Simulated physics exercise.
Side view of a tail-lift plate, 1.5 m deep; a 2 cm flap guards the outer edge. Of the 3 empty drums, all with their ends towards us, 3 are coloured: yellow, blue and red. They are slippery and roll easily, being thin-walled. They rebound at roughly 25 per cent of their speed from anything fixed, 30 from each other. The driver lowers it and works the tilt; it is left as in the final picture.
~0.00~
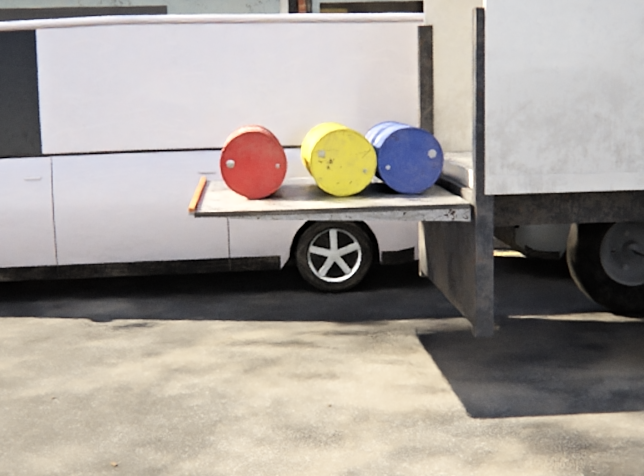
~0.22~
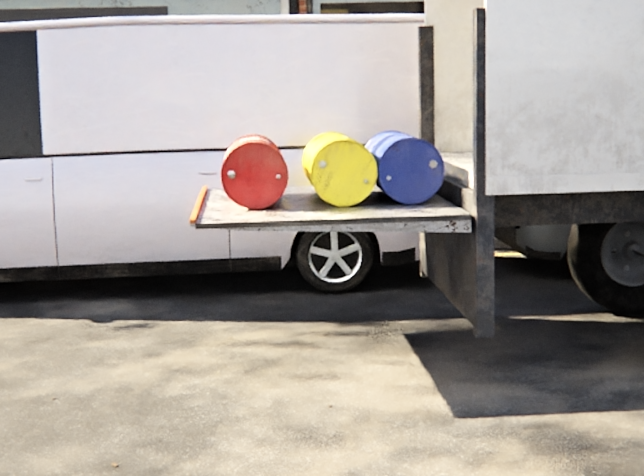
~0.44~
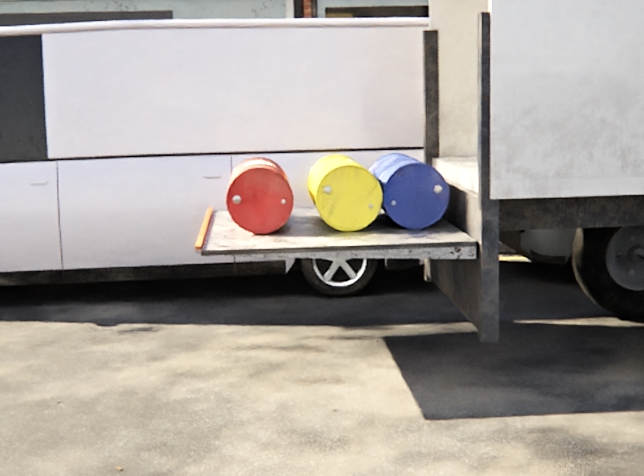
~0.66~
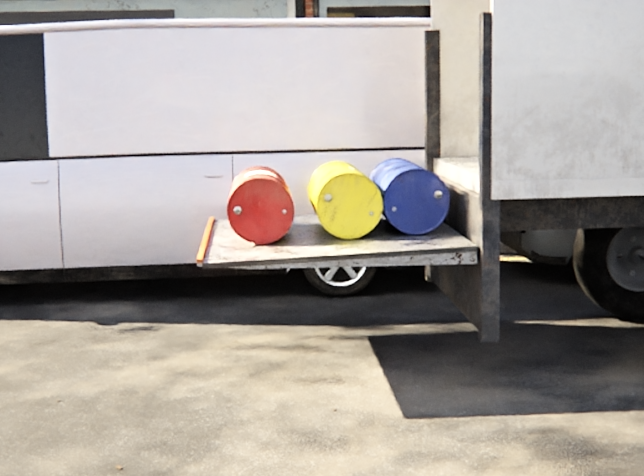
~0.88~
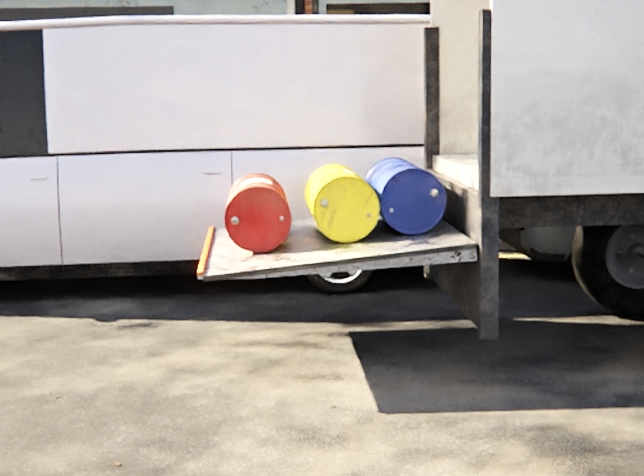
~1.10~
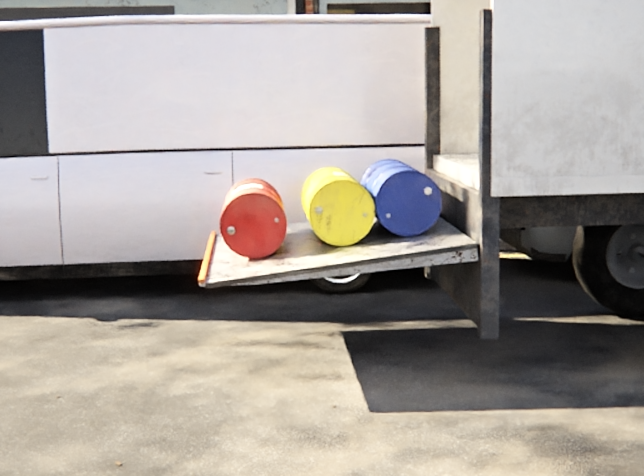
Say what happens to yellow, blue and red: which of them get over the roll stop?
The yellow drum jumps the stop, the blue rolls off the plate, the red jumps the stop.
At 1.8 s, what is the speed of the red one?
Roughly 0.3 m/s.
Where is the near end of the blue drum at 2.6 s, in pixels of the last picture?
At about (279, 223).
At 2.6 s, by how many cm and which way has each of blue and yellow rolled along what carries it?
Blue 80 left, yellow 80 left.
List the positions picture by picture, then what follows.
Yellow (343, 163), blue (411, 161), red (254, 165); plate level; stop at (191, 210); 3 of the 3 make up the bottom layer on the plate, in the first picture.
Yellow (344, 173), blue (412, 171), red (255, 176); plate level, in the second picture.
Yellow (349, 198), blue (417, 196), red (260, 201); plate level, in the third picture.
Yellow (350, 206), blue (417, 202), red (261, 212); plate tilted 2°; stop at (199, 261), in the fourth picture.
Yellow (347, 210), blue (414, 202), red (258, 220); plate tilted 5°, in the fifth picture.
Yellow (342, 213), blue (409, 204), red (254, 226); plate tilted 7°; stop at (202, 281), in the sixth picture.
By 1.8 s, yellow is on the plate, 55 cm from the stop, rolling left; blue is on the plate, 95 cm from the stop, rolling left; red is on the plate, 5 cm from the stop, rolling left; 0 over the stop so far.
By 2.6 s, yellow is on the plate, 5 cm from the stop, rolling left; blue is on the plate, 45 cm from the stop, rolling left; red is off the lift, on the ground; 1 over the stop so far.
By 3.5 s, yellow is off the lift, on the ground; blue is over the stop and falling; red is on the ground; 3 over the stop so far.
Finally (6.1 s), yellow is on the ground; blue is off the lift, on the ground; red is off the lift, on the ground; 3 over the stop so far.
